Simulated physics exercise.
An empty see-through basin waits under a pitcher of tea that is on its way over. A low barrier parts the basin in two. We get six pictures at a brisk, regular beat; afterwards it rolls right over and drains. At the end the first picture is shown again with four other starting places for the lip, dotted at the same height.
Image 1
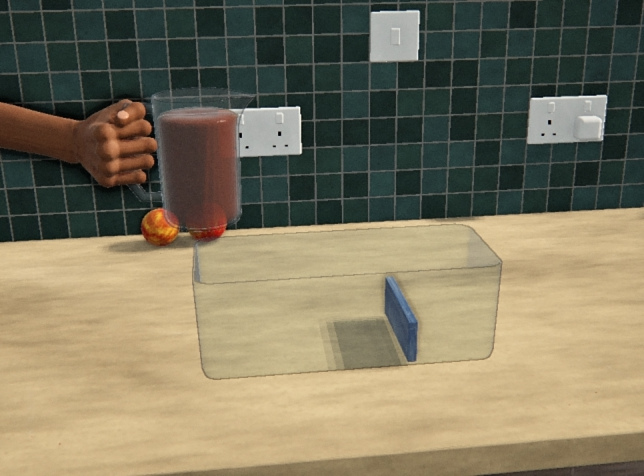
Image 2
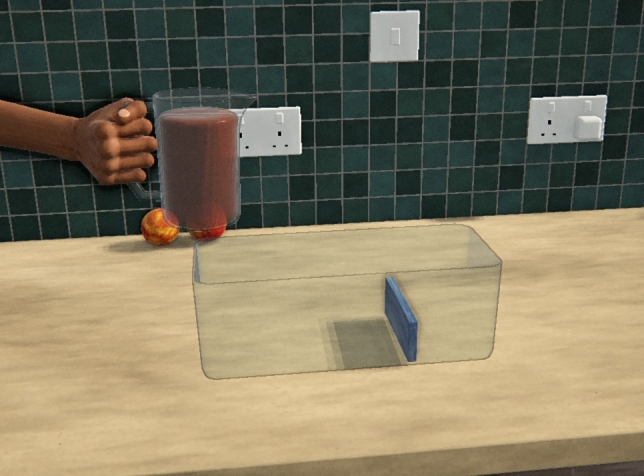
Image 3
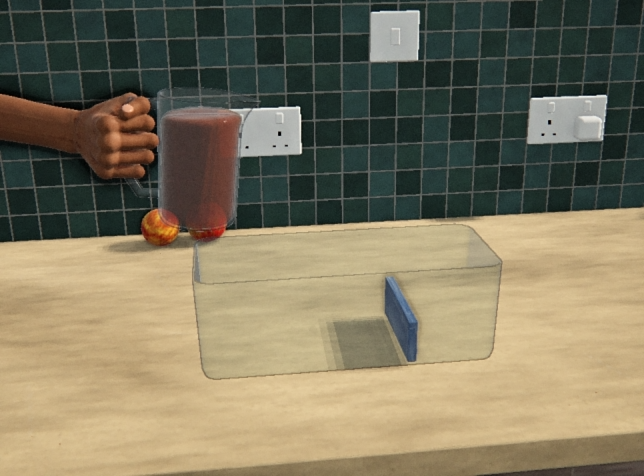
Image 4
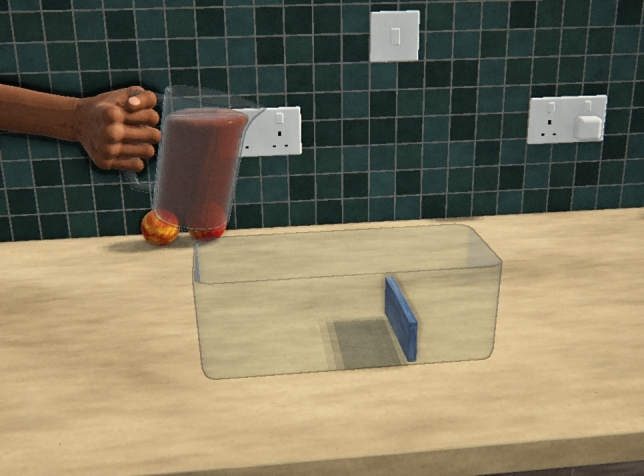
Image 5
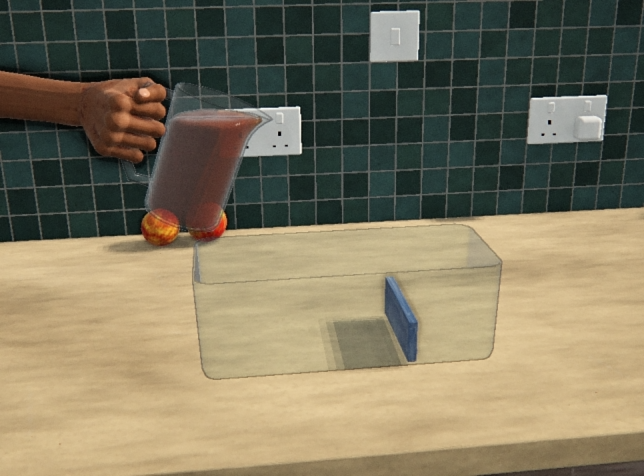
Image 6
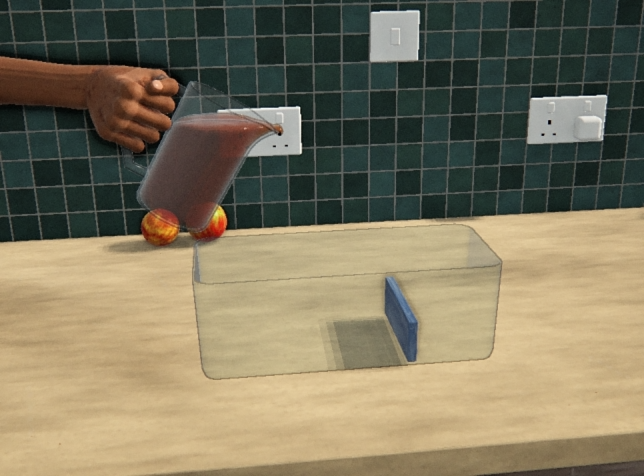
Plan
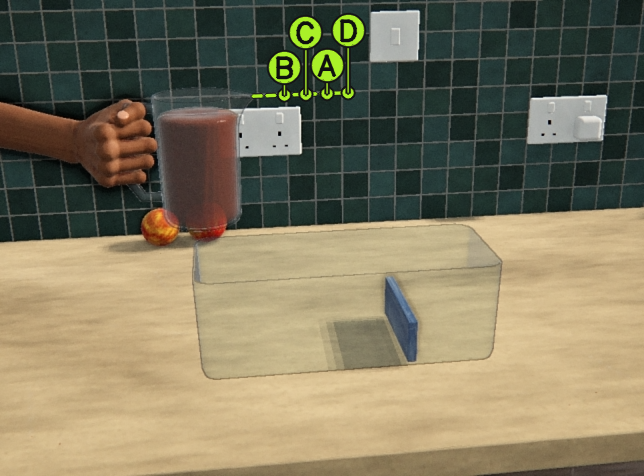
On a wooden counter, a hand tilts a pitcher of tea rightward above a clear basin.
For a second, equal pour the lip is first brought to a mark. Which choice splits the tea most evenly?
Take A.
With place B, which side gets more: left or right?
More ends on the left.
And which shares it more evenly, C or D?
That is place D.
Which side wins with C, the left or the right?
The left side.
On the marked copy, A at (327, 93); B at (284, 95); C at (305, 94); D at (348, 92).
Choosing A, about 56 % ends left of the wall and 43 % right of it.
Choosing B, about 94 % ends left of the wall and 4 % right of it.
Choosing C, about 93 % ends left of the wall and 5 % right of it.
Choosing D, about 17 % ends left of the wall and 82 % right of it.
